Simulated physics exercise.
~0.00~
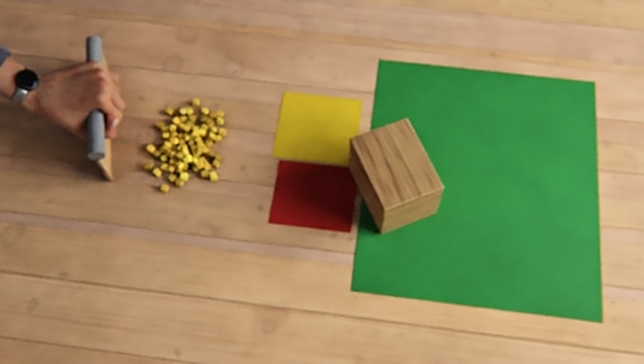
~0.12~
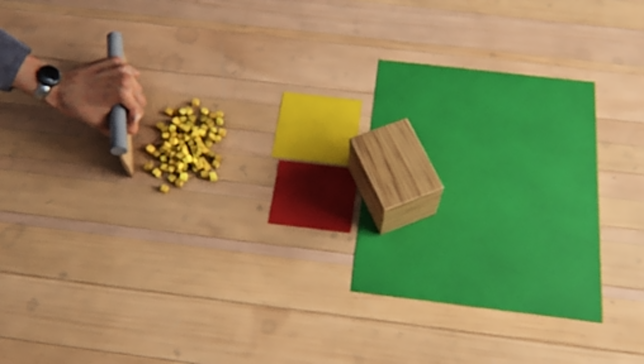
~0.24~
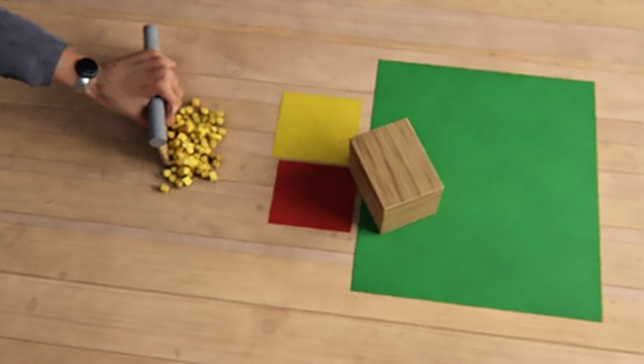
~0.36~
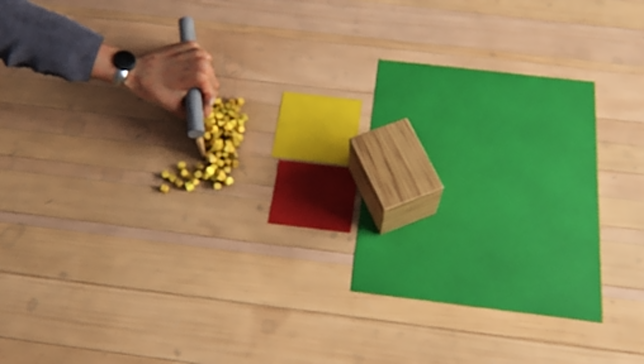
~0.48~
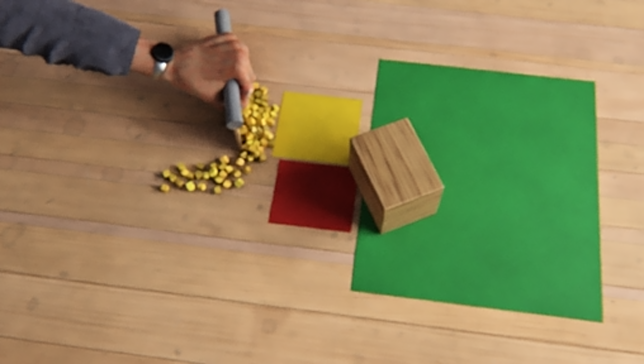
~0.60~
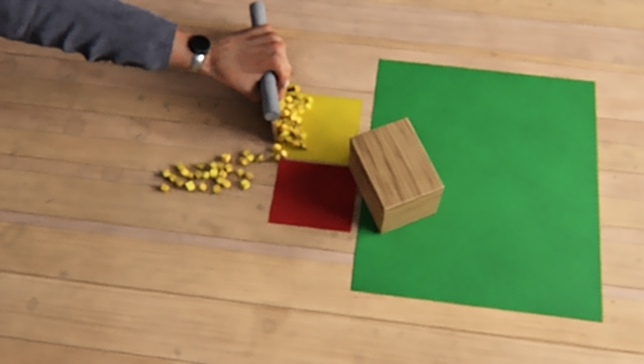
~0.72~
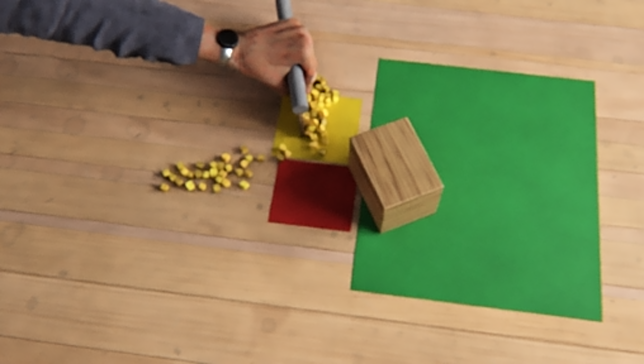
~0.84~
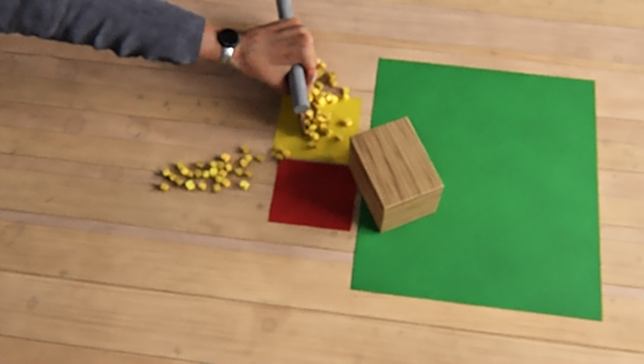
A hand pushes yellow cubes rightward with a scraper, leaving some on the yellow mat.
